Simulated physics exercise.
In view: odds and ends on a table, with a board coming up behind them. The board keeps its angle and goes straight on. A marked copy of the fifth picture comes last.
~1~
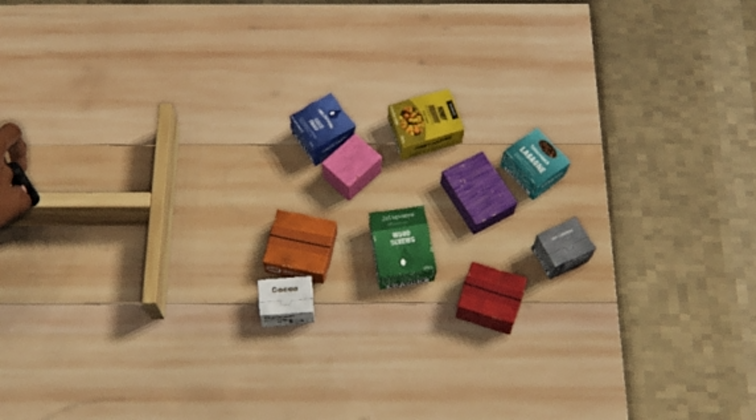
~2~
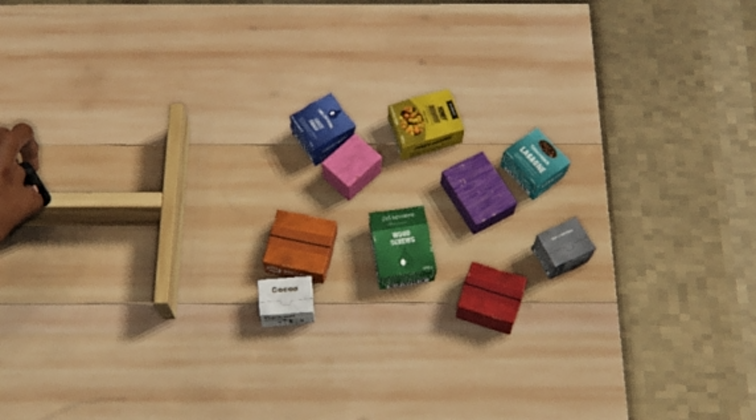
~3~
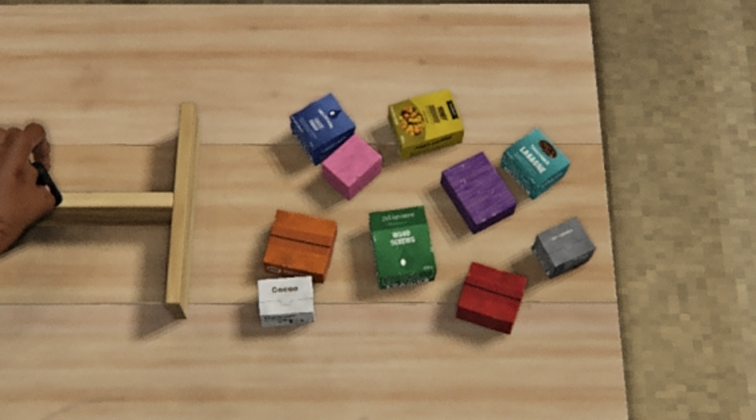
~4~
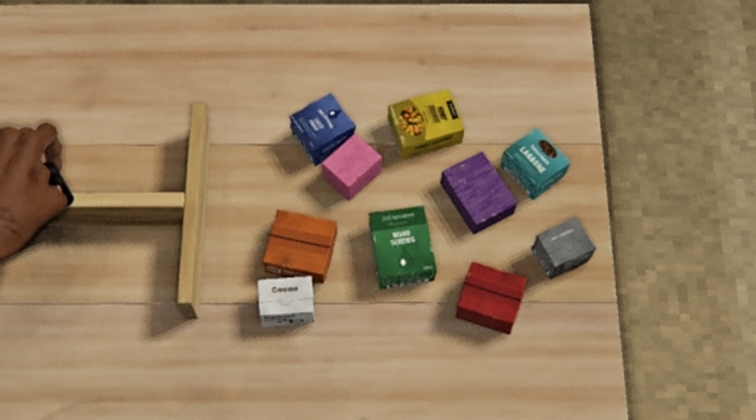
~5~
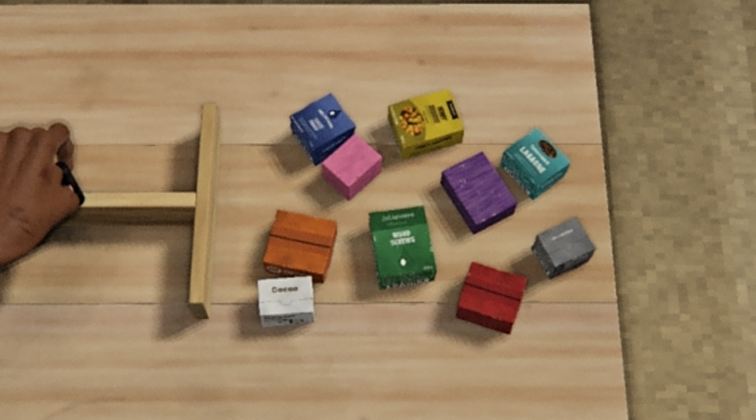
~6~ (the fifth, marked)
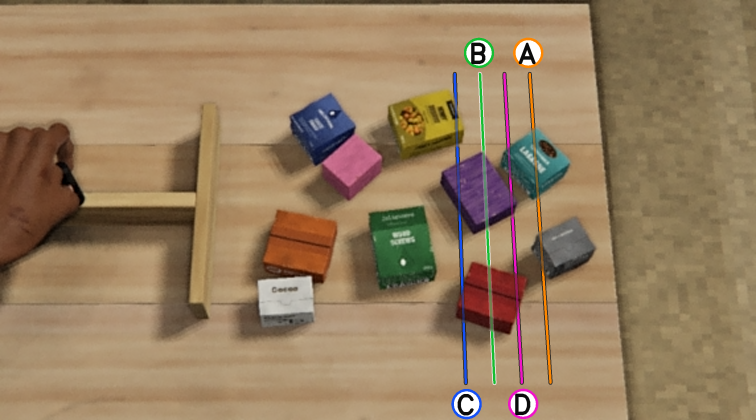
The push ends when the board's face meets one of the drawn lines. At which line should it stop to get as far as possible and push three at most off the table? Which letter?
No fourth one falls up to D.
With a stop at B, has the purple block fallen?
No.
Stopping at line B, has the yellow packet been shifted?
By then, yes.
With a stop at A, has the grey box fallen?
Yes.
On the marked copy, A at (539, 219); B at (487, 219); C at (460, 219); D at (513, 219).
Following D. Soon after the start, board (315, 199); white packet (349, 303); blue box (357, 132).
Later, board (426, 199); turquoise packet (572, 162); grey box (580, 251).
In the end, board (511, 199); turquoise packet over the edge; grey box over the edge; two fallen.
As for the rest, A drops six; B is within the limit but short; C is within the limit but short.
